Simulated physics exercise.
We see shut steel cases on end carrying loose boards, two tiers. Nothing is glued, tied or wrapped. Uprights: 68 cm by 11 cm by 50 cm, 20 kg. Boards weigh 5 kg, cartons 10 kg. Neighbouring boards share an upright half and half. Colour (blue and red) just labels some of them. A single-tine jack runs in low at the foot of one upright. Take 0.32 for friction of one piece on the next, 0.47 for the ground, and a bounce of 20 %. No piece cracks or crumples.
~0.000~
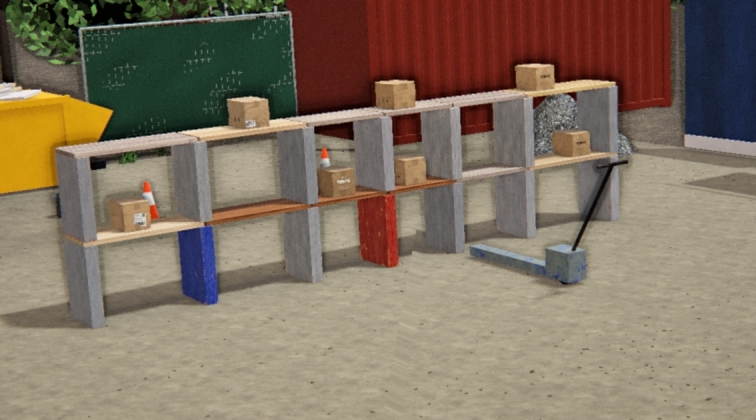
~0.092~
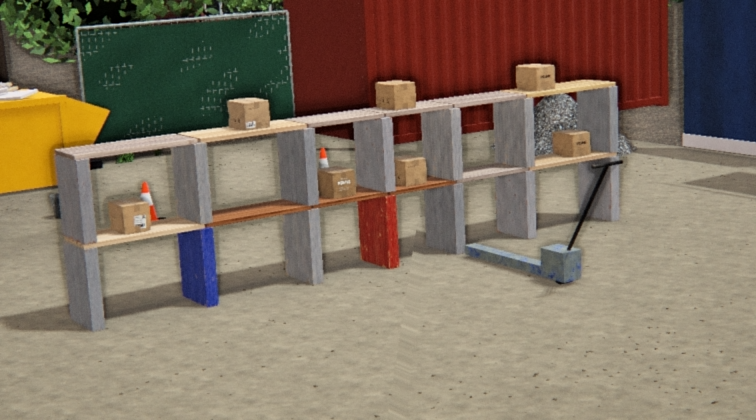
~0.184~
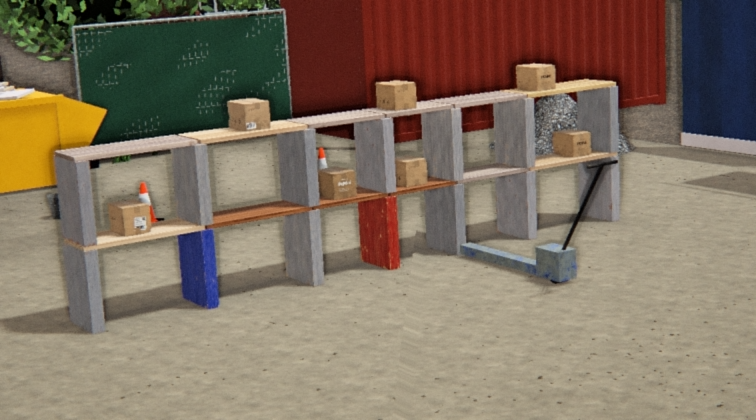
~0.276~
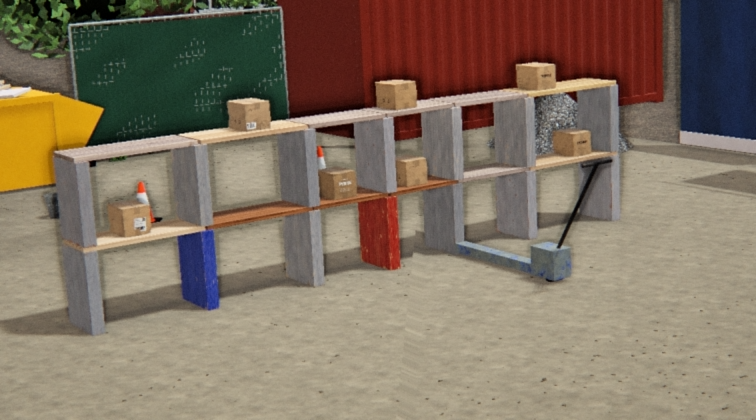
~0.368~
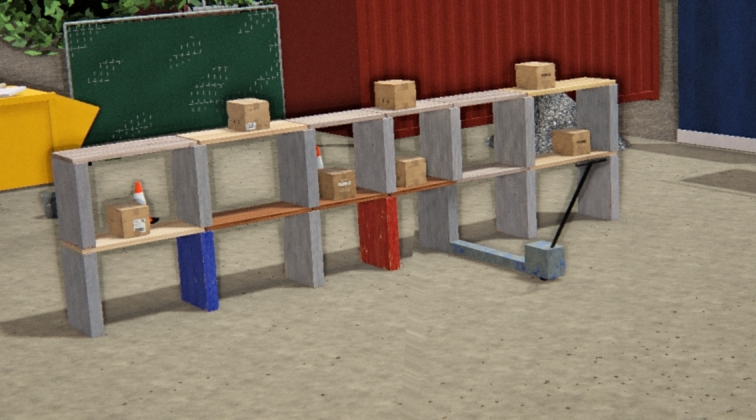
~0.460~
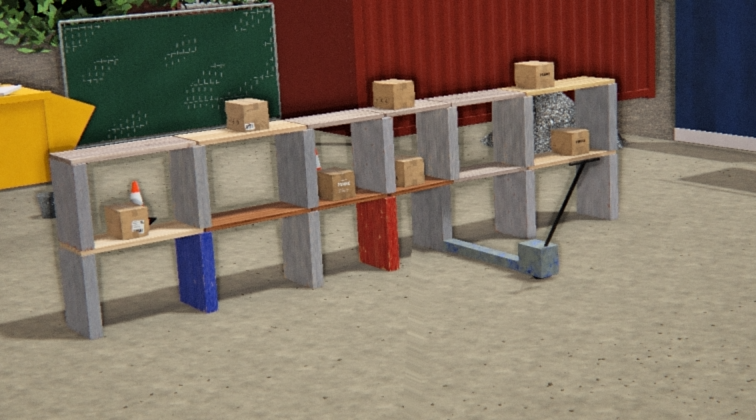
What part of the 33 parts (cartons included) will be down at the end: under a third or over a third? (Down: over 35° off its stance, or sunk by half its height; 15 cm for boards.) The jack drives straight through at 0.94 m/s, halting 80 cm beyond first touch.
The part is upwards of a third.
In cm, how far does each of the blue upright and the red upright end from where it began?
Moved: Blue 0, red 0.
After 1.16 s, 7 of the 33 pieces down.
After 1.72 s, 9 of the 33 pieces down; red upright leaning 4°.
After 2.62 s, 14 of the 33 pieces down; red upright leaning 5°.
At rest (4.0 s), 15 of the 33 pieces down; red upright leaning 5°; blue upright unmoved. That is 45 per cent. As the last picture would show them, middles, red upright near (376, 230), blue upright near (196, 267).
